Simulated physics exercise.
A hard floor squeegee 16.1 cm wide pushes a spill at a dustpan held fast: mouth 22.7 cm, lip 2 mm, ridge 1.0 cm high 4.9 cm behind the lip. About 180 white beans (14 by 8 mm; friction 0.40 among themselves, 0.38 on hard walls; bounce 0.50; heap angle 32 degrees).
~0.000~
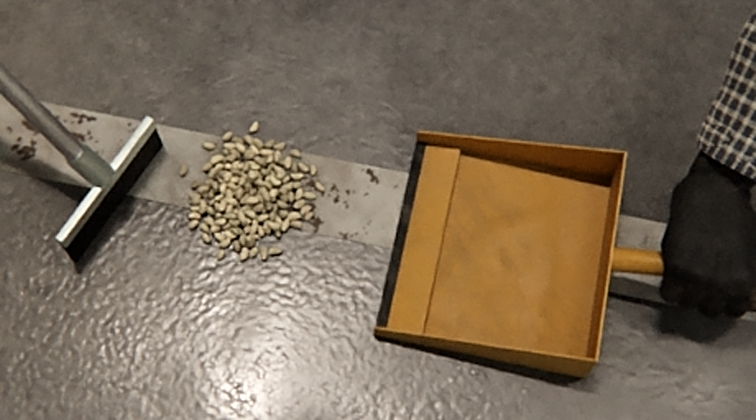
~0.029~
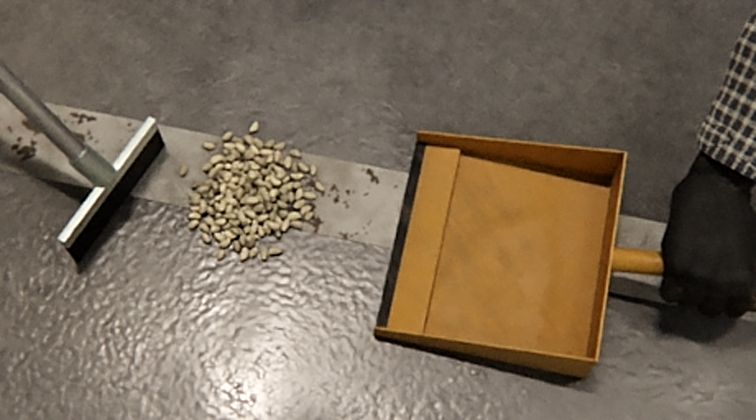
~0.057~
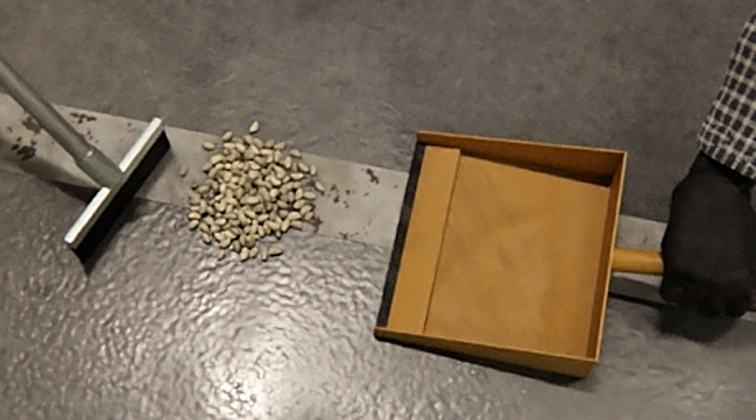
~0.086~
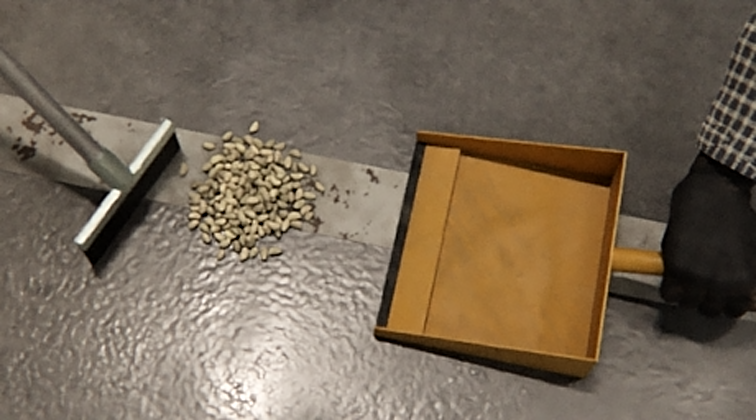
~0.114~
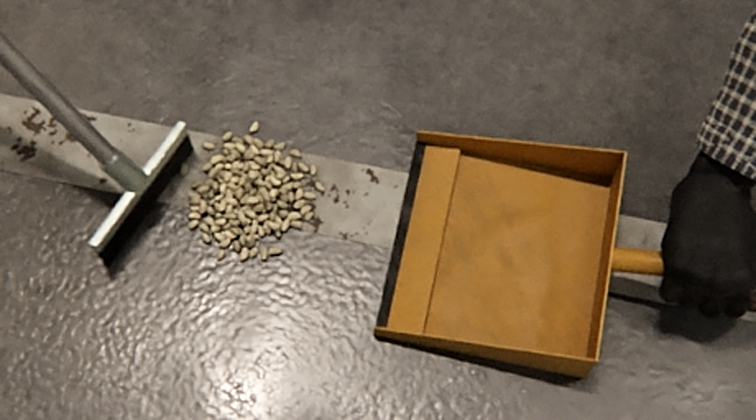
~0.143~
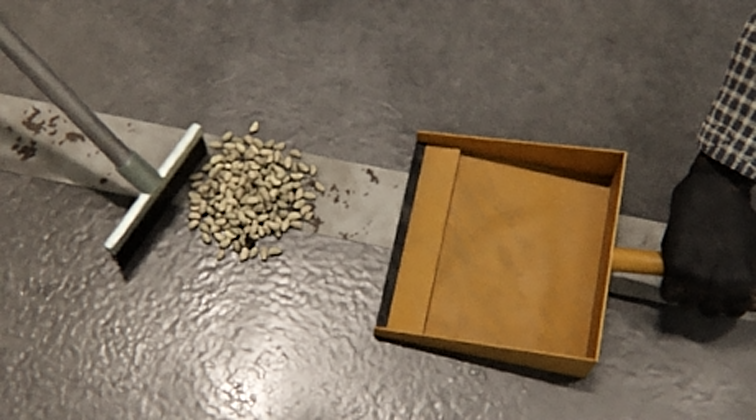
A loose heap of pale beans lies on a shiny dark grey floor crossed by a lighter, stained strip, seen from above by a still camera. To its right sits an orange-brown dustpan, its handle held by a black-gloved hand below a checked sleeve, with a squeegee at left. The squeegee slides rightward to the heap's left edge, while the pan and nearly all the beans stay still.
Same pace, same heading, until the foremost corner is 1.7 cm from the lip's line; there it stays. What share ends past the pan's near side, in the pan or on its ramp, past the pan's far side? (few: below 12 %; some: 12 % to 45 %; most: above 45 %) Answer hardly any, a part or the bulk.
Past the pan's near side: Hardly any; in the pan or on its ramp: A part; past the pan's far side: Hardly any.
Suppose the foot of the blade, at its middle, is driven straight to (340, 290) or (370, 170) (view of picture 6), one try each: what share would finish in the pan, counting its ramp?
About 15 and 10 per cent.
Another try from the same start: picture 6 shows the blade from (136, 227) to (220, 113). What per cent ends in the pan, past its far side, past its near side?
Pan 10, far 5, near 0.
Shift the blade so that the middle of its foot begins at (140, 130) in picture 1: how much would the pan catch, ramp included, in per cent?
Some 5 per cent.
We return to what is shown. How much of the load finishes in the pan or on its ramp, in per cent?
Some 20 per cent.
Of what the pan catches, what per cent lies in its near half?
About 40 per cent.
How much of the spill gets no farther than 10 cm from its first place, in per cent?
Roughly 15 per cent.
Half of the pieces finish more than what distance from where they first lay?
Some 16 cm.
After 0.34 s, middle of the blade 14 cm from the lip; 0 % over the lip, far side 0 %, near side 0 %.
Then, at 0.47 s, middle of the blade 7 cm from the lip; 0 % over the lip, far side 0 %, near side 0 %.
After 0.73 s, middle of the blade 4 cm from the lip; 20 % over the lip, far side 5 %, near side 5 %.
In the end, at 1.8 s, near side 5 %, pan 20 %, far side 5 %, in front of the lip or behind the blade 65 %.
